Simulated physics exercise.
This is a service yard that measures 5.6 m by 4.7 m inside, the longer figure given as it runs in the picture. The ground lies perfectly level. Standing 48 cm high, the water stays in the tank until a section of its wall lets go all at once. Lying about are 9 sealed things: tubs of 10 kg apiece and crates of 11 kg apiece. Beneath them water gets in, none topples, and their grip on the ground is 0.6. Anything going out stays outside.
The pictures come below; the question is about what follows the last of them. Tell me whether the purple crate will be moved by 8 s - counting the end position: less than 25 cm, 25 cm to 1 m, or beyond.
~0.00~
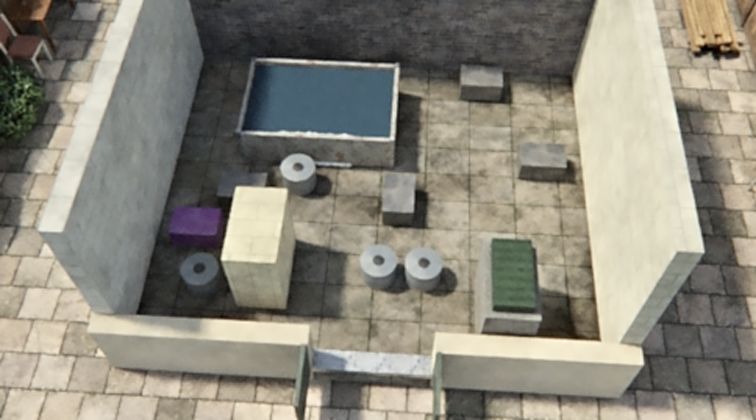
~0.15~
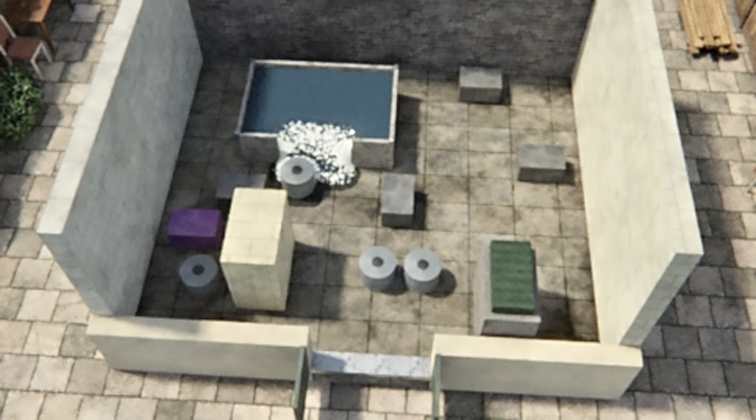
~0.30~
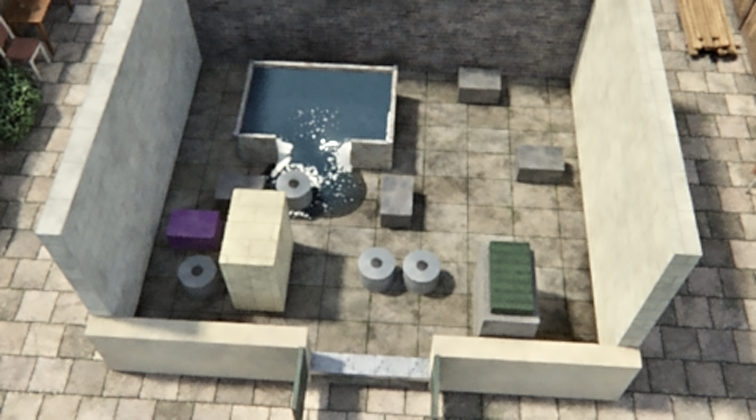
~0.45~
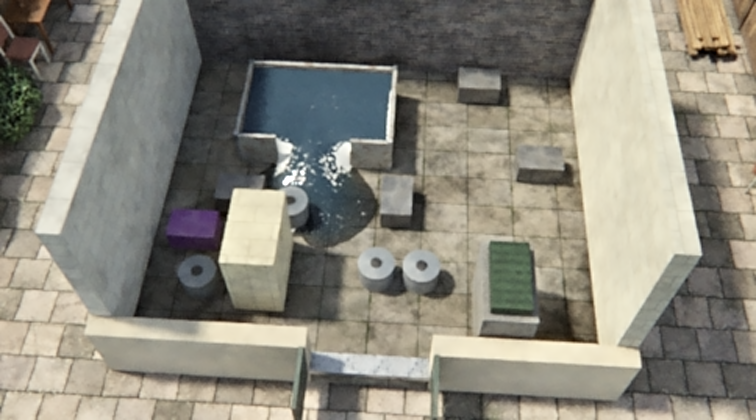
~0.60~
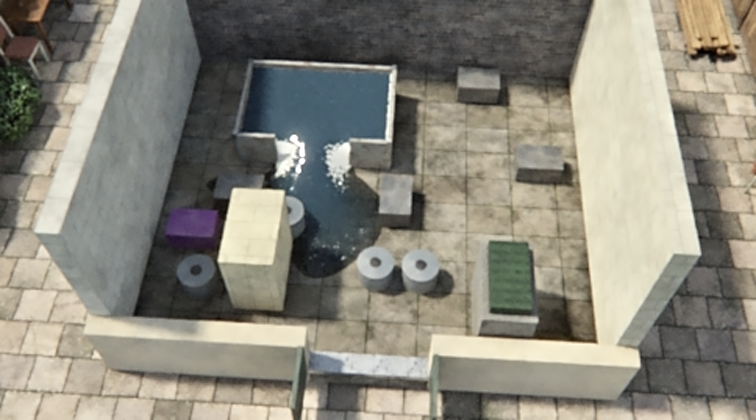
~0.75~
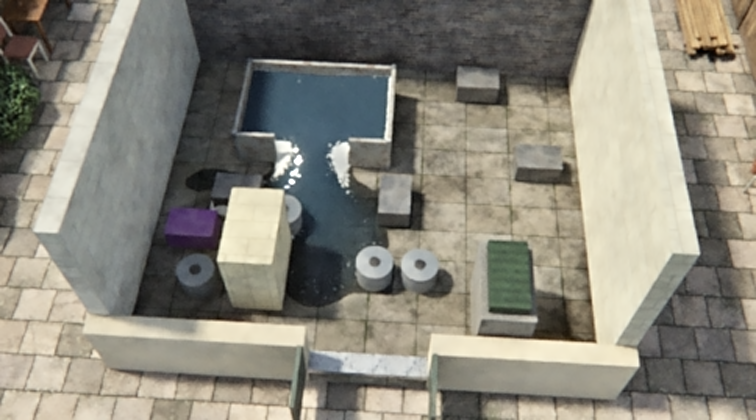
The purple crate goes a moderate distance.
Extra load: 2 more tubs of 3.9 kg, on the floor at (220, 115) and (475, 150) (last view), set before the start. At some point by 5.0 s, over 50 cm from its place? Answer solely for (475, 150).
It ends up inside that.
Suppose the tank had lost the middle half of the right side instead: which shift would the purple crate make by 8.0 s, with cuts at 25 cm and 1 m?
Outcome for the purple crate: It remains nearly still.
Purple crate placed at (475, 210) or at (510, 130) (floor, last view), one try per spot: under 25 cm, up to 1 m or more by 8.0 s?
In turn: It barely shifts; it stays put.
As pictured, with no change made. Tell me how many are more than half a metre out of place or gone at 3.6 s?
The number comes to 4.
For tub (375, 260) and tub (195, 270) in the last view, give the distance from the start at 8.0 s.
In that order: Washed out, 200 cm.
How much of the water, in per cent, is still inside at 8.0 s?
Still held: Near 66 %.
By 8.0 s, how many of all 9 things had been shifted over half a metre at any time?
5.
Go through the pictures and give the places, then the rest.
The purple crate at (195, 221), on the bottom; 2.6 m2 under water; 0 of 9 have shifted, in the first frame.
The purple crate at (194, 222) rests on the ground; 3.0 m2 under water; 0 of 9 have shifted, in the second frame.
The purple crate at (193, 223) rests on the ground; water covers 3.5 m2; 1 of 9 have shifted, in the third frame.
The purple crate at (193, 223) rests on the ground; water covers 4.3 m2; 1 of 9 have shifted, in the fourth frame.
The purple crate at (192, 222) rests on the ground; 5.1 m2 under water; 1 of 9 have shifted, in the fifth frame.
The purple crate at (191, 222), on the bottom; water covers 5.8 m2; 1 of 9 have shifted, in the sixth frame.
After 1.6 s the purple crate is near (171, 223), 0.3 m from its start, aground; 0 of 9 are out; 1 afloat.
After 3.6 s the purple crate is near (166, 262), 0.7 m from its start, afloat; 1 of 9 are out; 2 afloat.
After 5.6 s the purple crate is near (194, 271), 0.7 m from its start, afloat; 2 of 9 are out; 2 afloat.
After 8.0 s the purple crate is near (208, 243), 0.4 m from its start, afloat; 2 of 9 are out; 2 afloat.
